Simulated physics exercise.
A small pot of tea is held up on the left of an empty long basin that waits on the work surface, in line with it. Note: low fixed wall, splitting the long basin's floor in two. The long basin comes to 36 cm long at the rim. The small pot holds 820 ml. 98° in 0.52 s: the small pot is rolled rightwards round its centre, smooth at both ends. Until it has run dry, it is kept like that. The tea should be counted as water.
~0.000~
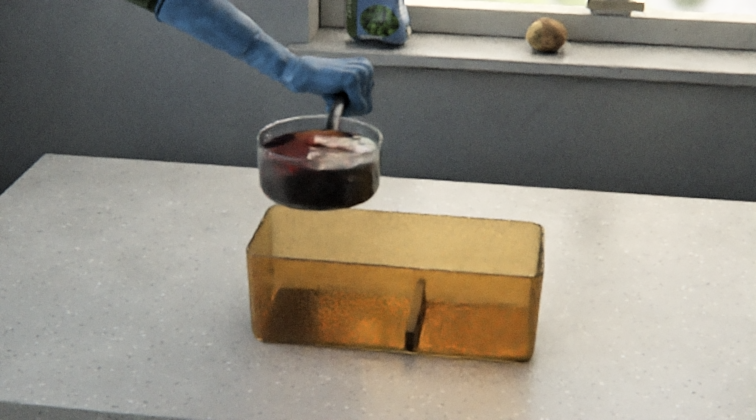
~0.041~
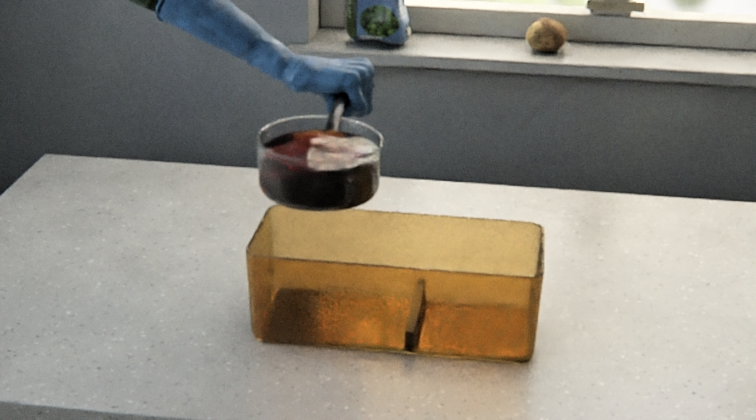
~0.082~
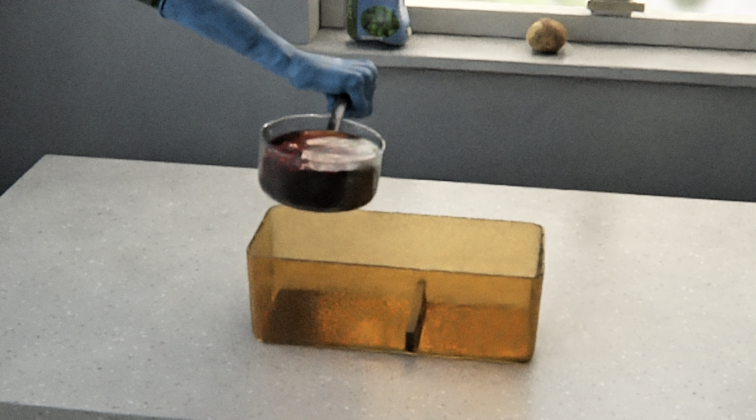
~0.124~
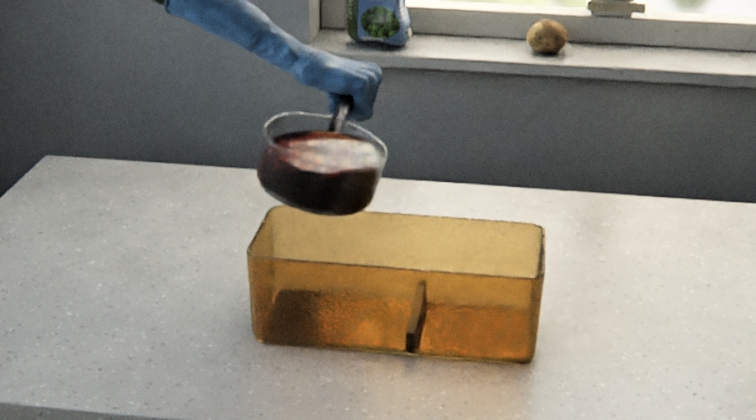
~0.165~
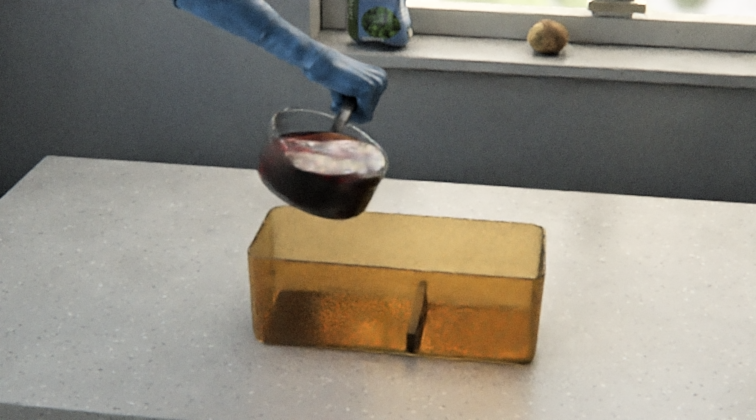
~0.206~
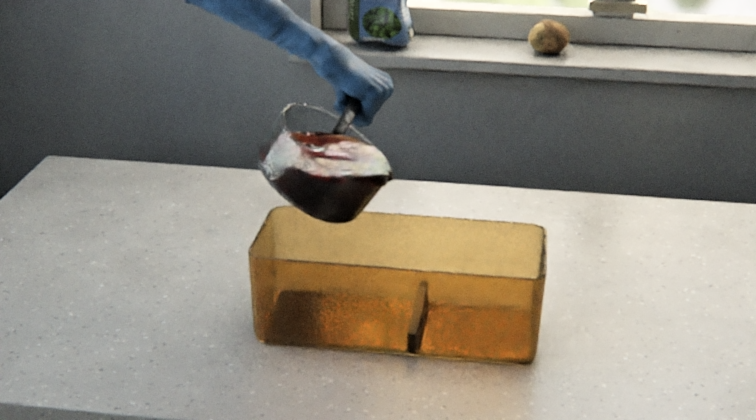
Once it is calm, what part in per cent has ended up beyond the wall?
About 40 per cent ends up there.
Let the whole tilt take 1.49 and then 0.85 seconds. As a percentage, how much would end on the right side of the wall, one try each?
About 55 %, then about 50 %.
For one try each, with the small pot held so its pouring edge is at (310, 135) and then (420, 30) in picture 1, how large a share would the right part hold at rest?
Near 30 in a hundred on the first go and near 65 in a hundred on the second.
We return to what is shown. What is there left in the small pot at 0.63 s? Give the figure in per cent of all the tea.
Roughly 6 percent remains.
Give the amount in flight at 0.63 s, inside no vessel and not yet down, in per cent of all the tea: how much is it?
About 4 per cent.
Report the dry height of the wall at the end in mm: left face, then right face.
For the left, around 12 mm; for the right, around 12 mm.
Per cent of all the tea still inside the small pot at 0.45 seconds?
I'd put it near 22 percent.
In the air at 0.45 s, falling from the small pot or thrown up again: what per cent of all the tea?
Near 28 per cent at that time.
After 0.45 s the tilt is 94° and 23 per cent is still to pour, 27 is left of the wall and 22 right of it.
After 0.63 s the tilt is 98° and 6 per cent is still to pour, 49 is left of the wall and 41 right of it.
After 0.82 s the tilt is 98° and 1 per cent is still to pour, 53 is left of the wall and 40 right of it.
After 1.02 s the tilt is 98° and 0 per cent is still to pour, 57 is left of the wall and 40 right of it.
In the end 57 per cent lies left of the wall, 40 right of it and 3 outside.
